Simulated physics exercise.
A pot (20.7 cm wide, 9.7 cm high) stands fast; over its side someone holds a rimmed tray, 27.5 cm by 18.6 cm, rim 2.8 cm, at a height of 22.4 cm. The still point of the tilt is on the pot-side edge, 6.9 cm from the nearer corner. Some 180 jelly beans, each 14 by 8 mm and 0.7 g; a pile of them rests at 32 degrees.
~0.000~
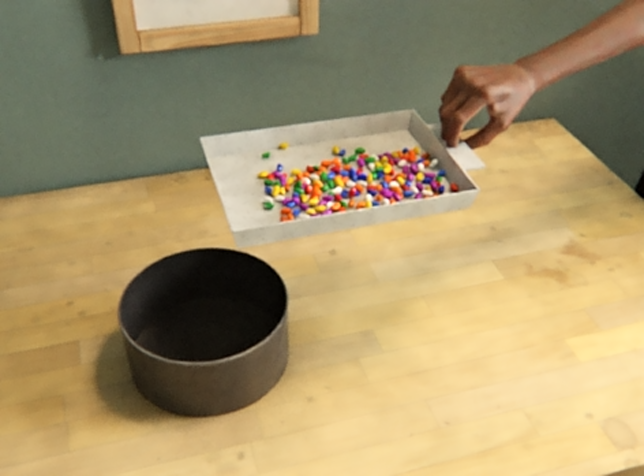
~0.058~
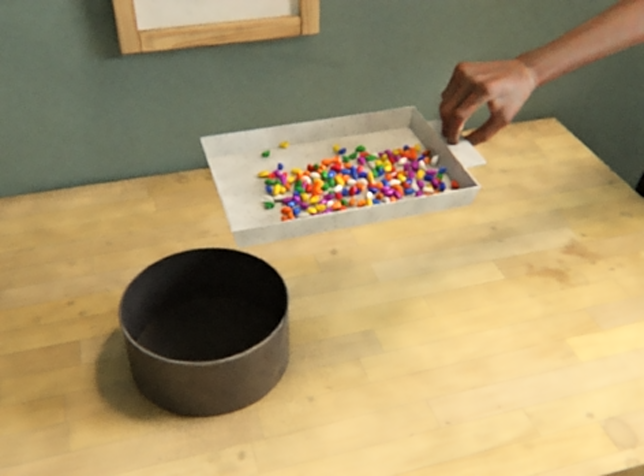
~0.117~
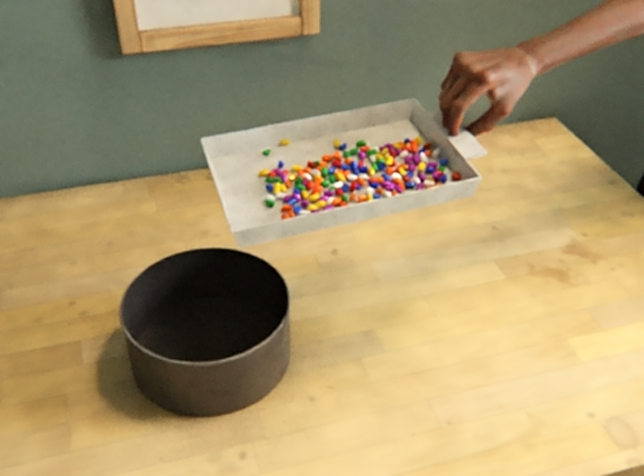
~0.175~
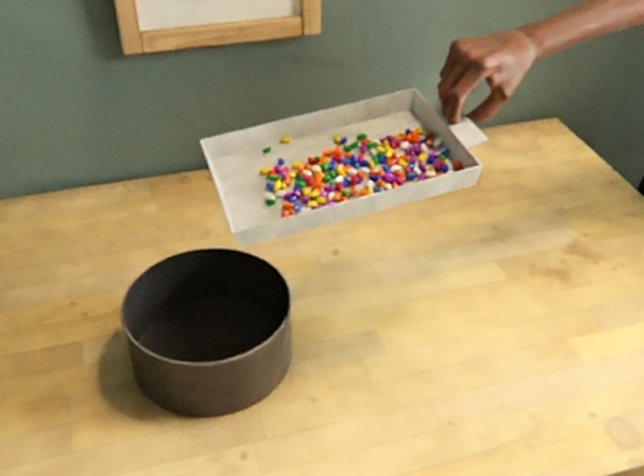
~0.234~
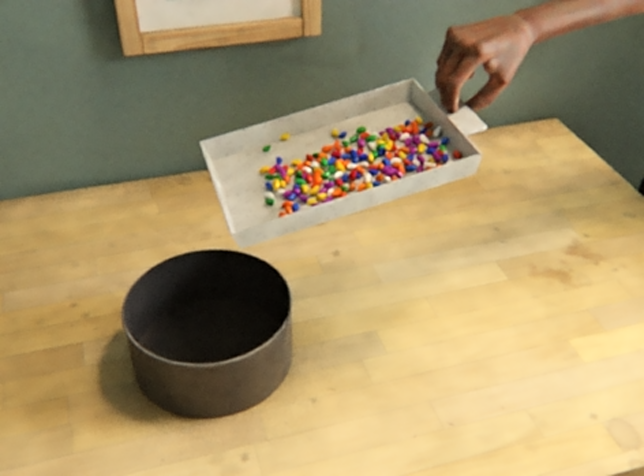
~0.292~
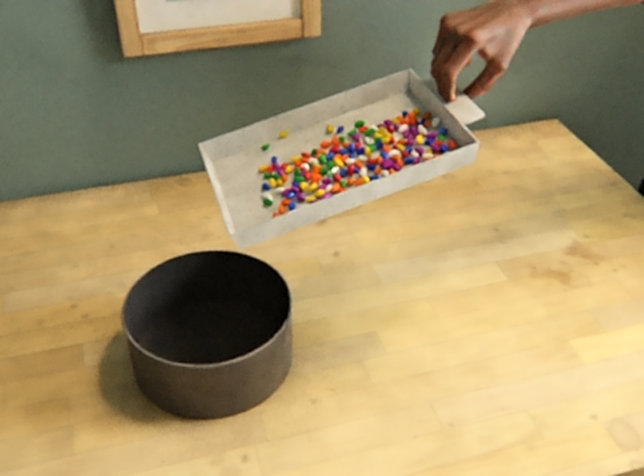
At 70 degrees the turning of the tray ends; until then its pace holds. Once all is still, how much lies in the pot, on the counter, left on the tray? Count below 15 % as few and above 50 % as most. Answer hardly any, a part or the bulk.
Pot: Hardly any, counter: Hardly any, tray: The bulk.
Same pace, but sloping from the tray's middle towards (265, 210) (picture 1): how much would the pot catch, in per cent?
Some 35 per cent.
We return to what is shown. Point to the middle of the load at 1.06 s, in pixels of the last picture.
At about (225, 189).
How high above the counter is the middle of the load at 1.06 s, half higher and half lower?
Some 24 cm.
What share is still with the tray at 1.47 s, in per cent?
Some 95 per cent of the load.
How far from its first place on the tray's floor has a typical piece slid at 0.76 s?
Some 10 cm.
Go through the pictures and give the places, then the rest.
Tray tilt 0 degrees, front corners at (236, 227) and (473, 188); middle of the pieces at (362, 184); pot at (204, 300), in the first picture.
Tray tilt 1 degrees, front corners at (237, 227) and (474, 185); middle of the pieces at (363, 182), in the second picture.
Tray tilt 3 degrees, front corners at (236, 227) and (475, 176), lowest corner left back; middle of the pieces at (363, 177), in the third picture.
Tray tilt 7 degrees, front corners at (236, 227) and (475, 164), lowest corner left back; middle of the pieces at (364, 170), in the fourth picture.
Tray tilt 10 degrees, front corners at (235, 229) and (475, 153), lowest corner left back; middle of the pieces at (352, 167), in the fifth picture.
Tray tilt 14 degrees, front corners at (233, 230) and (472, 142), lowest corner left back; middle of the pieces at (350, 162); pot at (208, 303). The tray's pace is about 60 degrees a second, in the sixth picture.
After 0.76 s, tilt 41 degrees; the tray holds 100 %, the pot 0 %.
After 1.06 s, tilt 58 degrees; the tray holds 95 %, the pot 0 %.
After 1.47 s, tilt 70 degrees; the tray holds 95 %, the pot 5 %.
By 2.3 s all is still; pot 5 %, counter 5 %, tray 95 %.
